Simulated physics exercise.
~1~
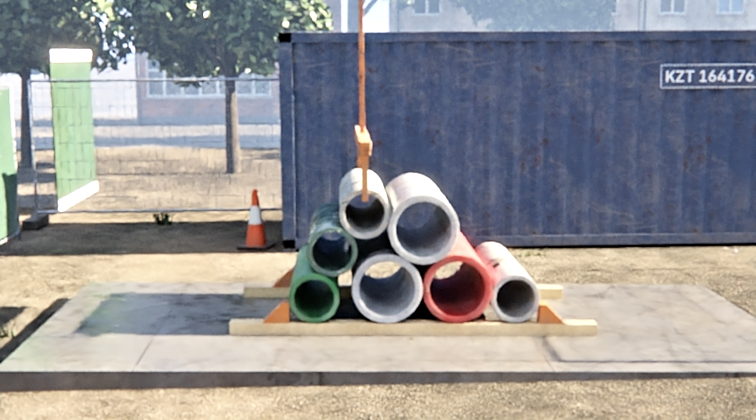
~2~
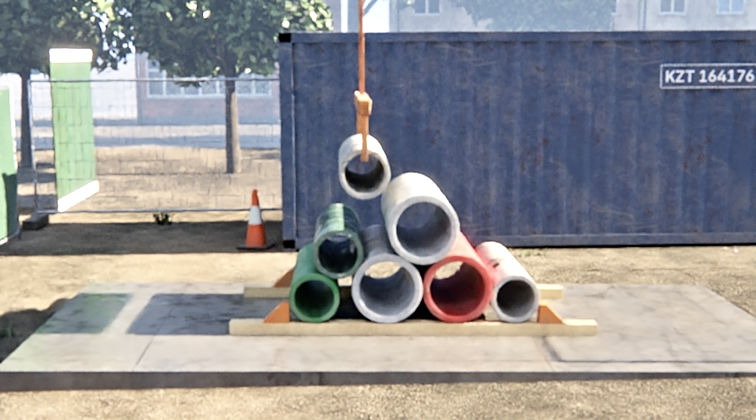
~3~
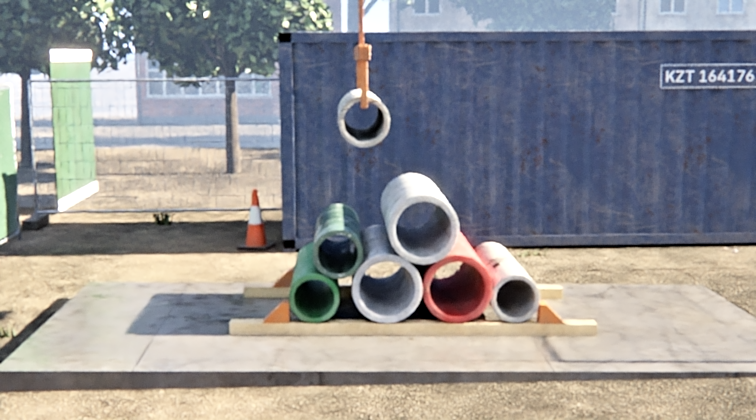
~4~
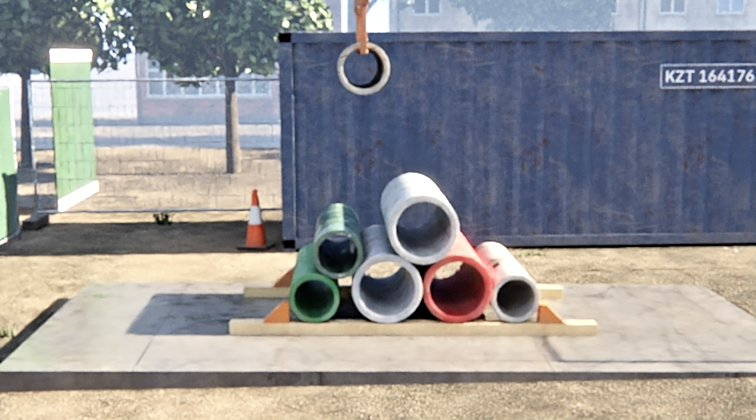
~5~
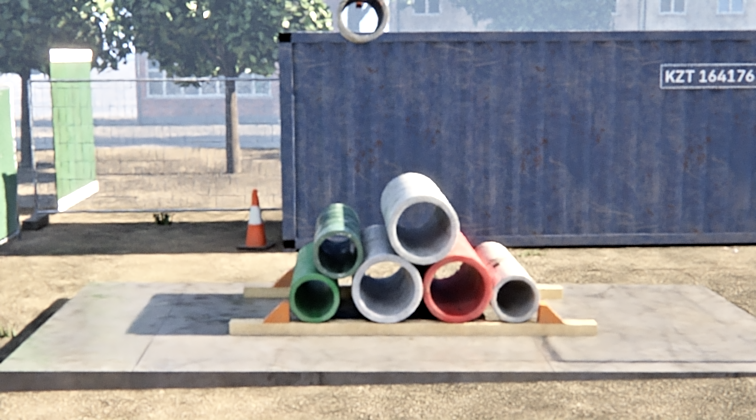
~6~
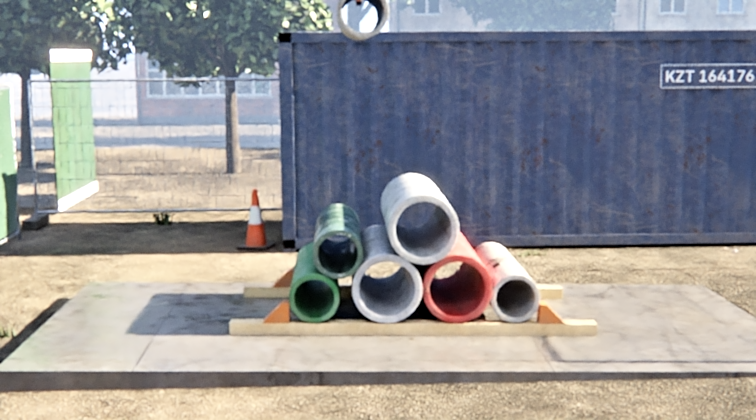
A small grey concrete pipe on an orange crane hook rises straight up from the top of a stack in front of a blue container, stopping partly out of view at the top, while the green, red and other grey pipes below stay in place.
